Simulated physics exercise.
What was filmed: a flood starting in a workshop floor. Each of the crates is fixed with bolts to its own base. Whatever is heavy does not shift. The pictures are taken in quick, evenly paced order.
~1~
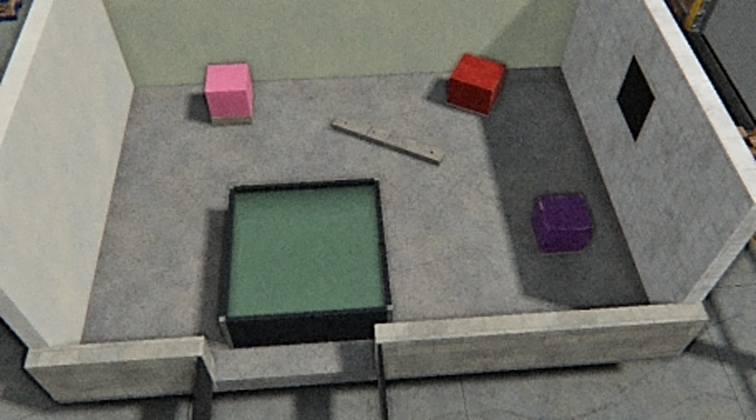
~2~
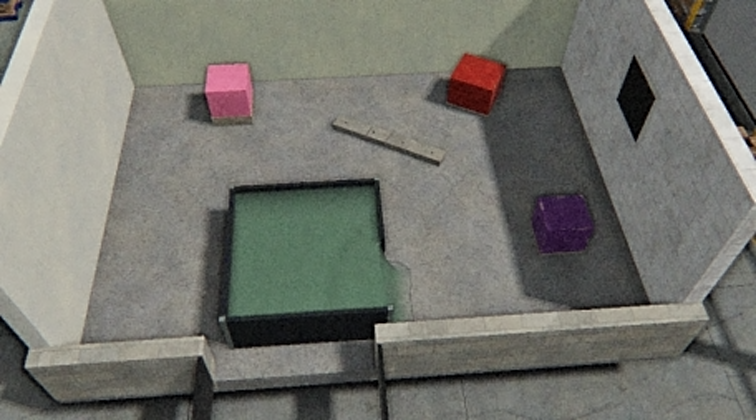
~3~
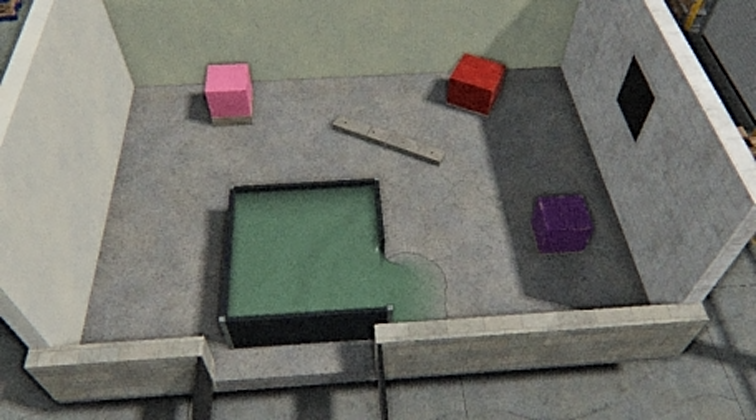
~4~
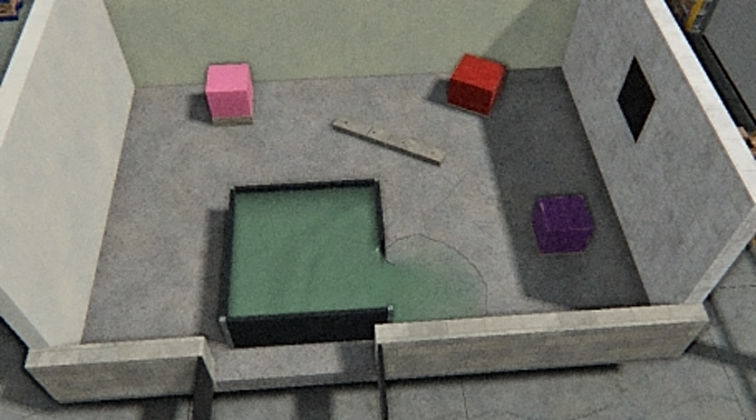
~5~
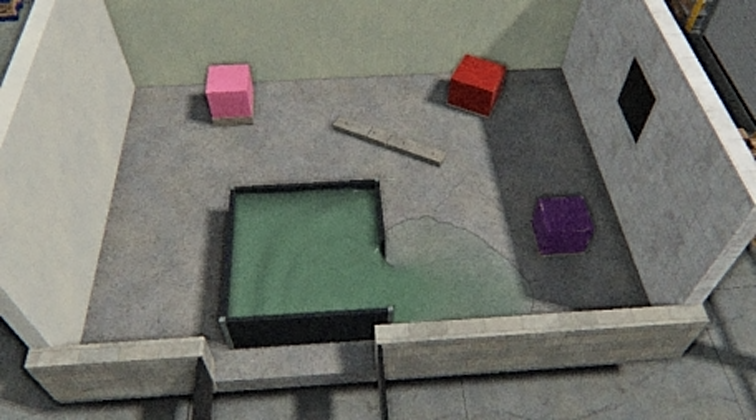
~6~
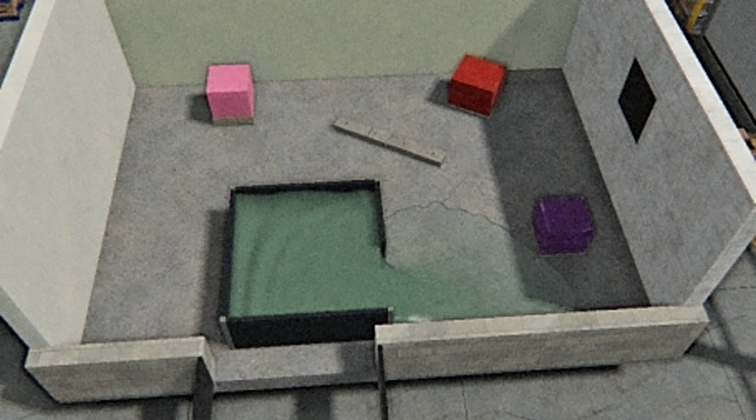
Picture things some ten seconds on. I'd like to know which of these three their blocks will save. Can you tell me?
The red crate will be a wet one; the pink crate will be a dry one; the purple crate will be a wet one.
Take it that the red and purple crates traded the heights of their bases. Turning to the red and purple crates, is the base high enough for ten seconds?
Red: Is reached; purple: Is reached.
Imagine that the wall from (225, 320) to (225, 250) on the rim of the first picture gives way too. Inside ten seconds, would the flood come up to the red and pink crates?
After that, red crate gets flooded, while pink crate gets flooded.
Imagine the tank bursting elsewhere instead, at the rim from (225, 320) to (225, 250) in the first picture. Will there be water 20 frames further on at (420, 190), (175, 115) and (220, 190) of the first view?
Well, the first one's left untouched, the second's sodden, and the third's sodden.
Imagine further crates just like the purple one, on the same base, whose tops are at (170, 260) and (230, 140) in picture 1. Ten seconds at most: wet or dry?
Crate one avoids the flood; crate two is touched by the flood.
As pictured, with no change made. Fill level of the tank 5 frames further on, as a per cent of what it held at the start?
It works out to roughly 70 %.
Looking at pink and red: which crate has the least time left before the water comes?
That would be the red-painted one.
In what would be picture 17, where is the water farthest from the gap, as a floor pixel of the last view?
My best guess is about (584, 143).
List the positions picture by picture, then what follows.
In the first picture, still water in the tank at (306, 248).
In the second picture, water pours out at (384, 291) and has run to a hidden place.
In the third picture, water pours out at (383, 293) and has run to (431, 268).
In the fourth picture, the front is at (477, 280), out from the gap at (384, 294).
In the fifth picture, water pours out at (384, 294) and has run to (521, 282).
In the sixth picture, water pours out at (384, 294) and has run to (570, 298).
A moment on, water covers 20 % of the floor; the red crate not reached, the pink crate not reached, the purple crate water round its plinth.
Next, water covers 25 % of the floor; the red crate not reached, the pink crate not reached, the purple crate water round its plinth.
Then, water covers 40 % of the floor; the red crate water round its plinth, the pink crate not reached, the purple crate water round its plinth.
Later, water covers 60 % of the floor; the red crate water round its plinth, the pink crate water round its plinth, the purple crate water round its plinth.
In the end, water covers 85 % of the floor; the red crate was topped, the pink crate stayed above the water, the purple crate was topped.
